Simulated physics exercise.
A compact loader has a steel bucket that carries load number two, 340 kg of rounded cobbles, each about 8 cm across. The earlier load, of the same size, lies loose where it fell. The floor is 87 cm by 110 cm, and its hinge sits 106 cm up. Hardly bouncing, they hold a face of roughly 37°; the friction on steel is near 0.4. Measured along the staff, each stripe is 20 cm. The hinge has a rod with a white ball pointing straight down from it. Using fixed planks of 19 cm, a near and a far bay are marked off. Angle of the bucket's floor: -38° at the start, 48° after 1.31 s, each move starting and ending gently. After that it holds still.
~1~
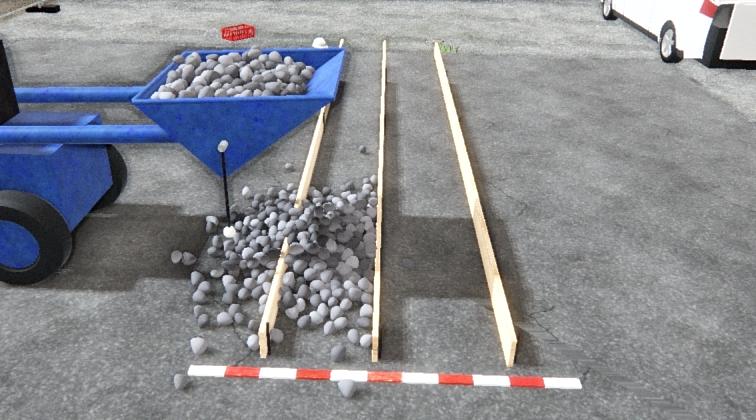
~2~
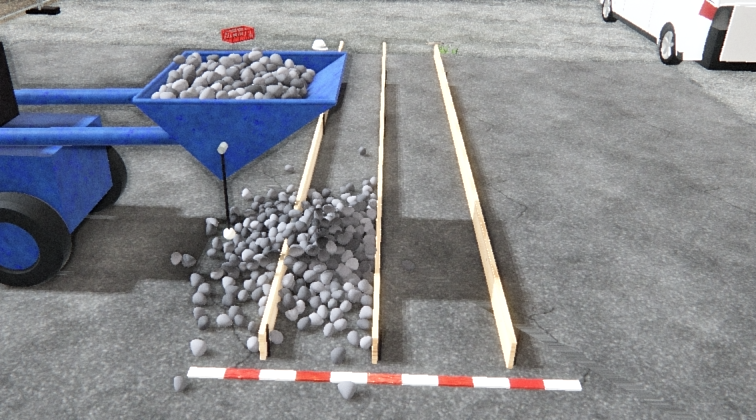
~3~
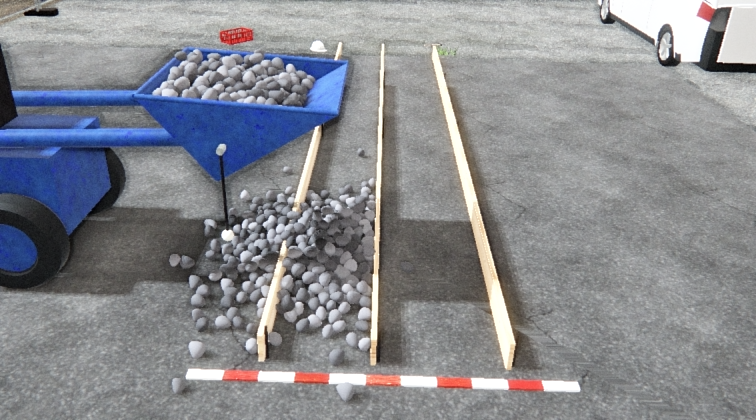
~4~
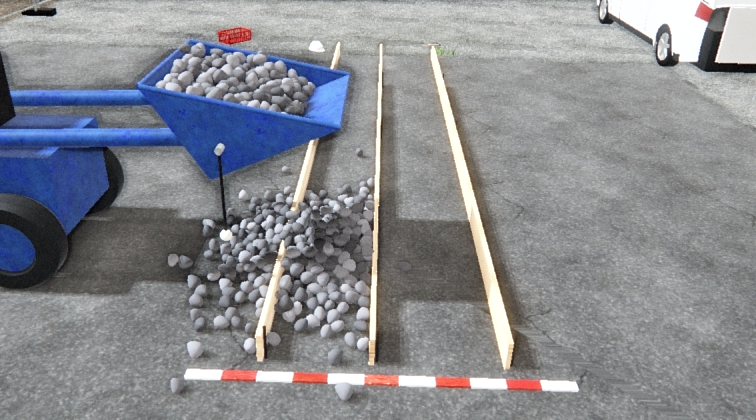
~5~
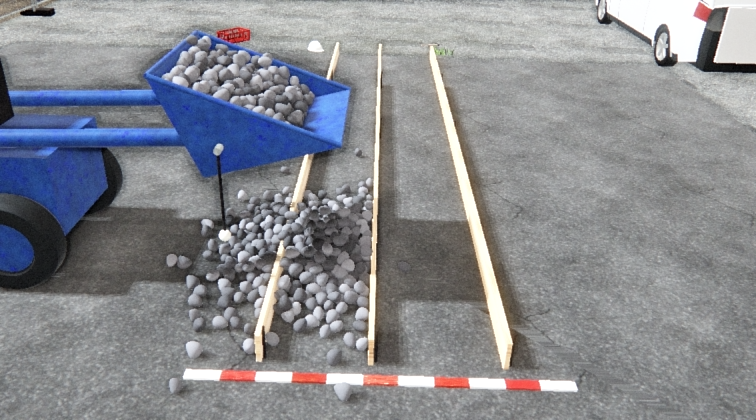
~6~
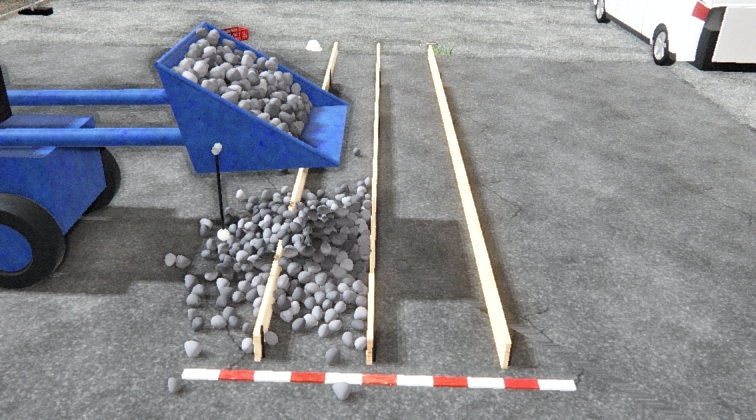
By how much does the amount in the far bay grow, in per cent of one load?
About 27 per cent.
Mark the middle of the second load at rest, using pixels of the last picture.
They settle centred around (342, 235).
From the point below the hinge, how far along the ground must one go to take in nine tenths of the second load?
Ahead of it by roughly 140 cm.
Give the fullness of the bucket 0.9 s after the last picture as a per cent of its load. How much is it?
Close to 25 in a hundred.
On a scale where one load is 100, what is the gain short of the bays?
Some 5 per cent of a load.
Then, 0.4 s after the last picture the floor is at 34°; in per cent of one load, 97 in the bucket, 35 short of the bays, 68 in the near bay; the foremost stones are at (370, 254).
Then, 0.9 s after the last picture the floor is at 48°; in per cent of one load, 27 in the bucket, 35 short of the bays, 132 in the near bay, 6 in the far bay; the foremost stones are at (406, 245).
Then, 1.2 s after the last picture the floor is at 48°; in per cent of one load, 2 in the bucket, 36 short of the bays, 139 in the near bay, 22 in the far bay; the foremost stones are at (468, 255).
Then, 3.8 s after the last picture the floor is at 48°; in per cent of one load, 0 in the bucket, 38 short of the bays, 135 in the near bay, 27 in the far bay; the foremost stones are at (474, 270). Net gain in the far bay, 27.
